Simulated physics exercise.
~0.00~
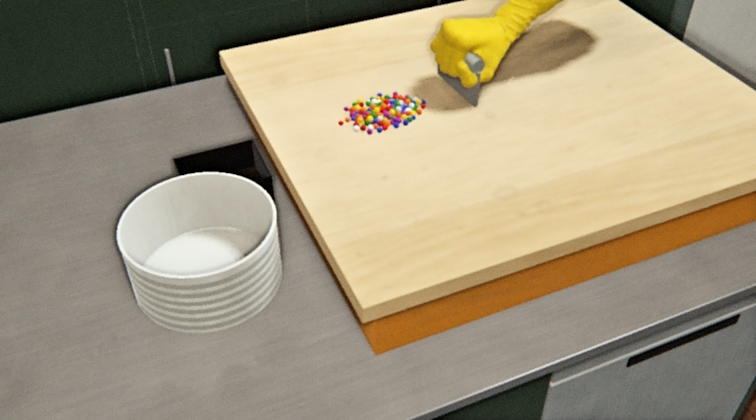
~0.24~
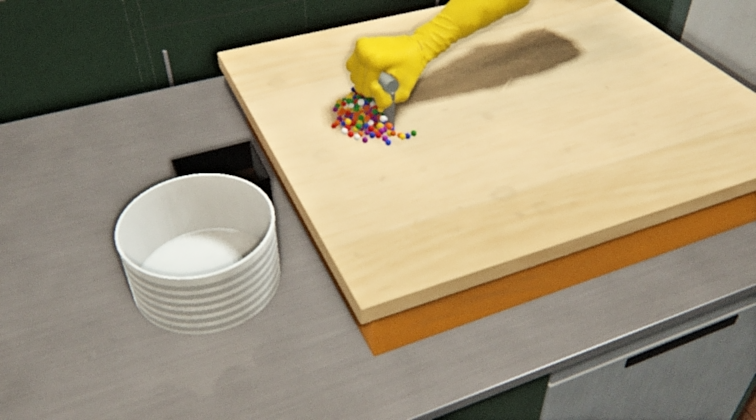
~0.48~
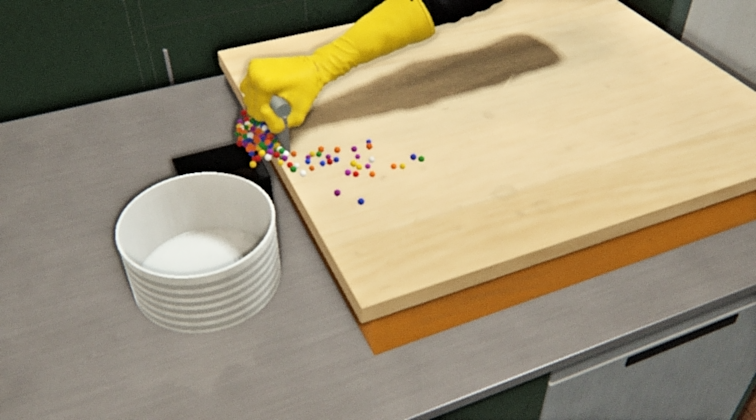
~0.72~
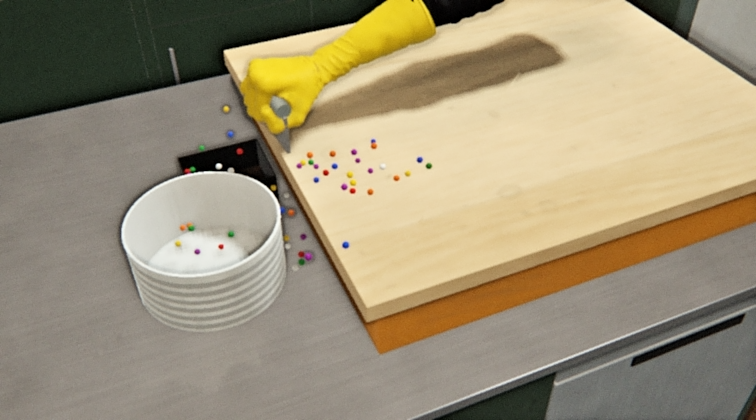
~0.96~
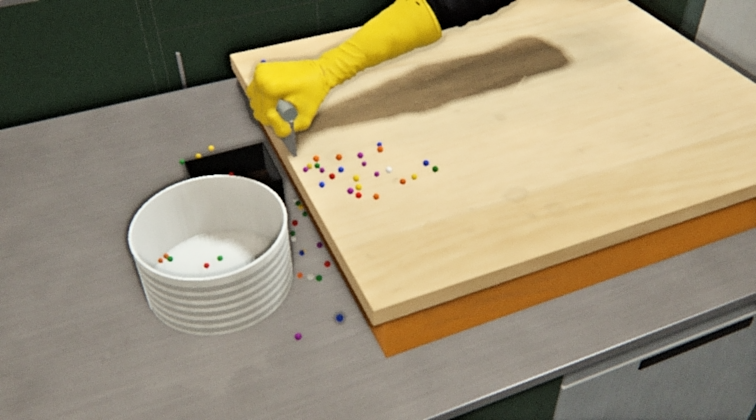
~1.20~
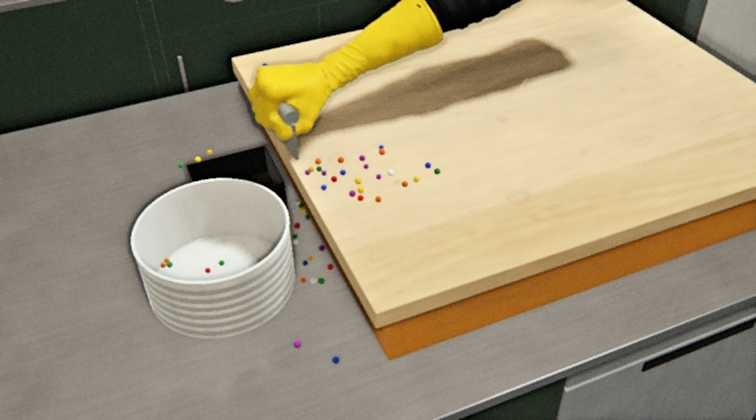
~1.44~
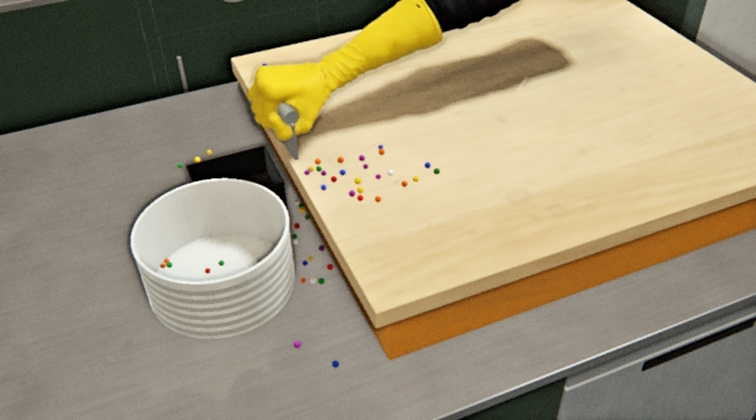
On a pale wooden board above a grey counter, a yellow-gloved hand pushed a scraper left through a pile of colourful beads and stopped at the edge, sending many over; a few landed in the white pot, while others missed or stayed on the board.
